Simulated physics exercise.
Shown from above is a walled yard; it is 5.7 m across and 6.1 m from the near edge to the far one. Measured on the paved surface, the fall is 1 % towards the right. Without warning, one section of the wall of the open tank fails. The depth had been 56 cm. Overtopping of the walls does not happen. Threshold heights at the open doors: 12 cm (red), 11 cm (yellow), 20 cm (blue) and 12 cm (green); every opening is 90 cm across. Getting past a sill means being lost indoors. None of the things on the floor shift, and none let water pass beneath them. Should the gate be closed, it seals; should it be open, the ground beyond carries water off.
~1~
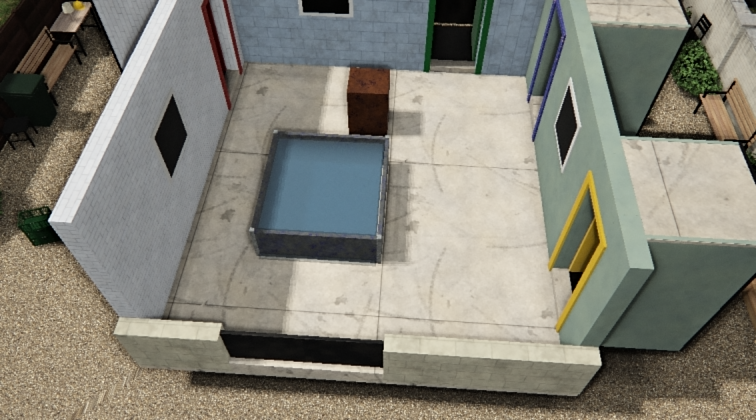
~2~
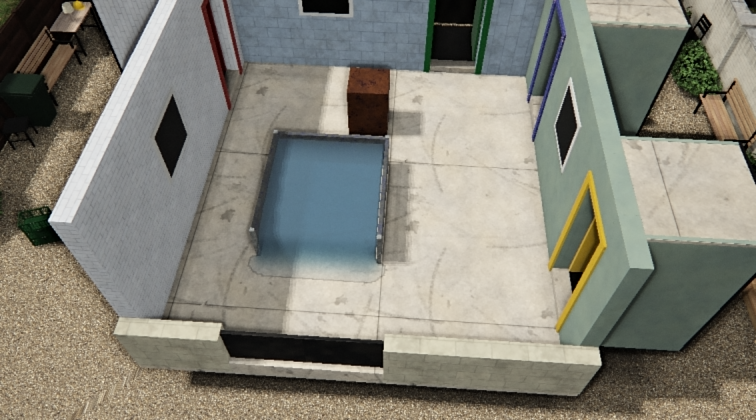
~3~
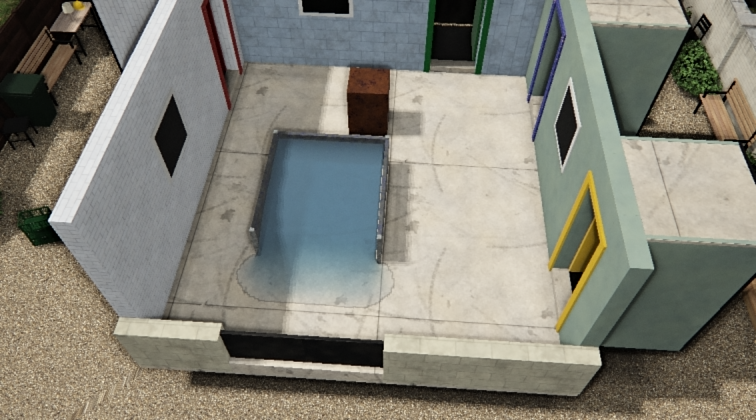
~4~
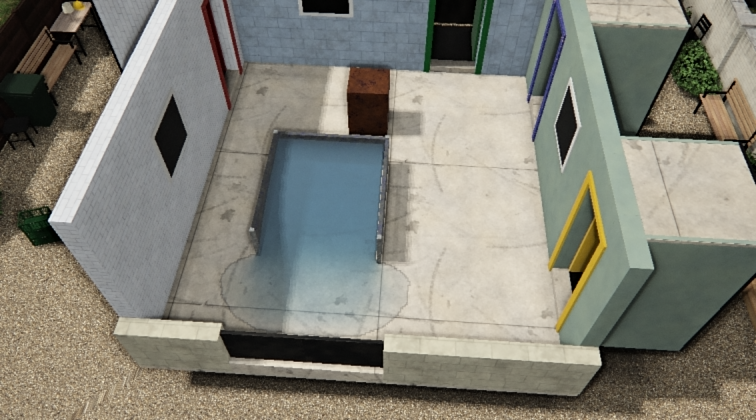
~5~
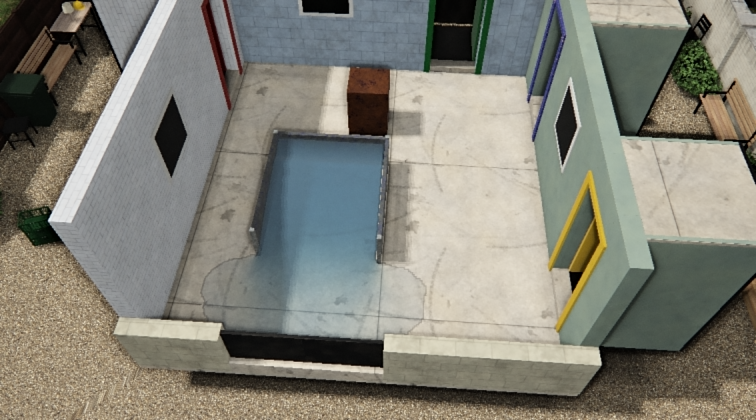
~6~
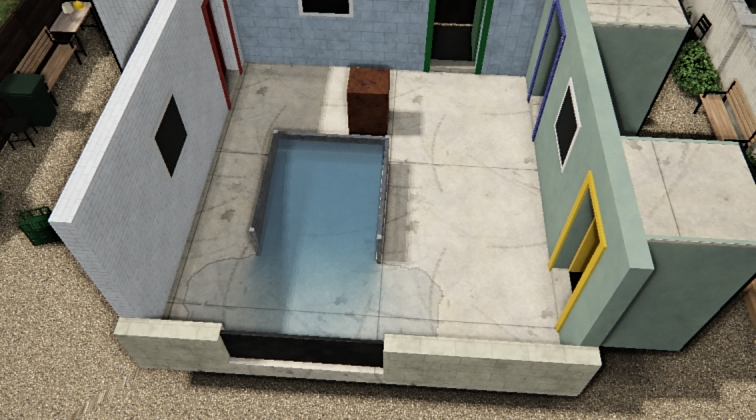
Water pours from the near side of an open tank and spreads across the paved yard.
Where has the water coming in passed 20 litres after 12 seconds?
One by one: The red door will undershoot the limit, the yellow door will overshoot the limit, the blue door will undershoot the limit, the green door will undershoot the limit.
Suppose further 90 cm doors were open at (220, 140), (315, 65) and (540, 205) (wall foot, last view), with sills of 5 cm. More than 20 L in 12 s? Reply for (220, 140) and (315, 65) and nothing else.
Order as listed: Respected and surpassed.
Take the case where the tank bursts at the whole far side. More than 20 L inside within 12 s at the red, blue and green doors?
Compared with the limit, red is higher, blue is lower and green is lower.
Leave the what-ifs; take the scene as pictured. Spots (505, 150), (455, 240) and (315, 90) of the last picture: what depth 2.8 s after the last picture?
Roughly 1, 1, 0 cm.
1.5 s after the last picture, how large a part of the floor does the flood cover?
30 %.
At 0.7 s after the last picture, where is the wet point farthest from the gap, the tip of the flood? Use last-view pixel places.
About (520, 366) in the last view.
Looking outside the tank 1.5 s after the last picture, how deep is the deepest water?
Around 39 centimetres deep.
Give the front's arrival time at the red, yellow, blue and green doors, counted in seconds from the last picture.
The front reaches red at 2.8 s, yellow at 1.3 s, blue at 3.0 s, green at 4.5 s.
Then, 0.7 s after the last picture water covers 20 % of the floor and is deepest (39 cm) near (297, 351); red door not reached, yellow door not reached, blue door not reached, green door not reached.
Then, 1.5 s after the last picture water covers 30 % of the floor and is deepest (39 cm) near (169, 342); red door not reached, yellow door 15 cm at the sill, 0 L in, blue door not reached, green door not reached.
Then, 2.8 s after the last picture water covers 55 % of the floor and is deepest (25 cm) near (546, 368); red door not reached, yellow door 21 cm at the sill, 48 L in, blue door not reached, green door not reached.
Then, 6.3 s after the last picture water covers 90 % of the floor and is deepest (14 cm) near (405, 75); red door 8 cm at the sill, 1 L in, yellow door 11 cm at the sill, 93 L in, blue door 4 cm at the sill, 0 L in, green door 11 cm at the sill, 0 L in.
Then, 11.3 s after the last picture water covers 95 % of the floor and is deepest (12 cm) near (544, 248); red door 4 cm at the sill, 1 L in, yellow door 7 cm at the sill, 94 L in, blue door 9 cm at the sill, 0 L in, green door 9 cm at the sill, 0 L in.
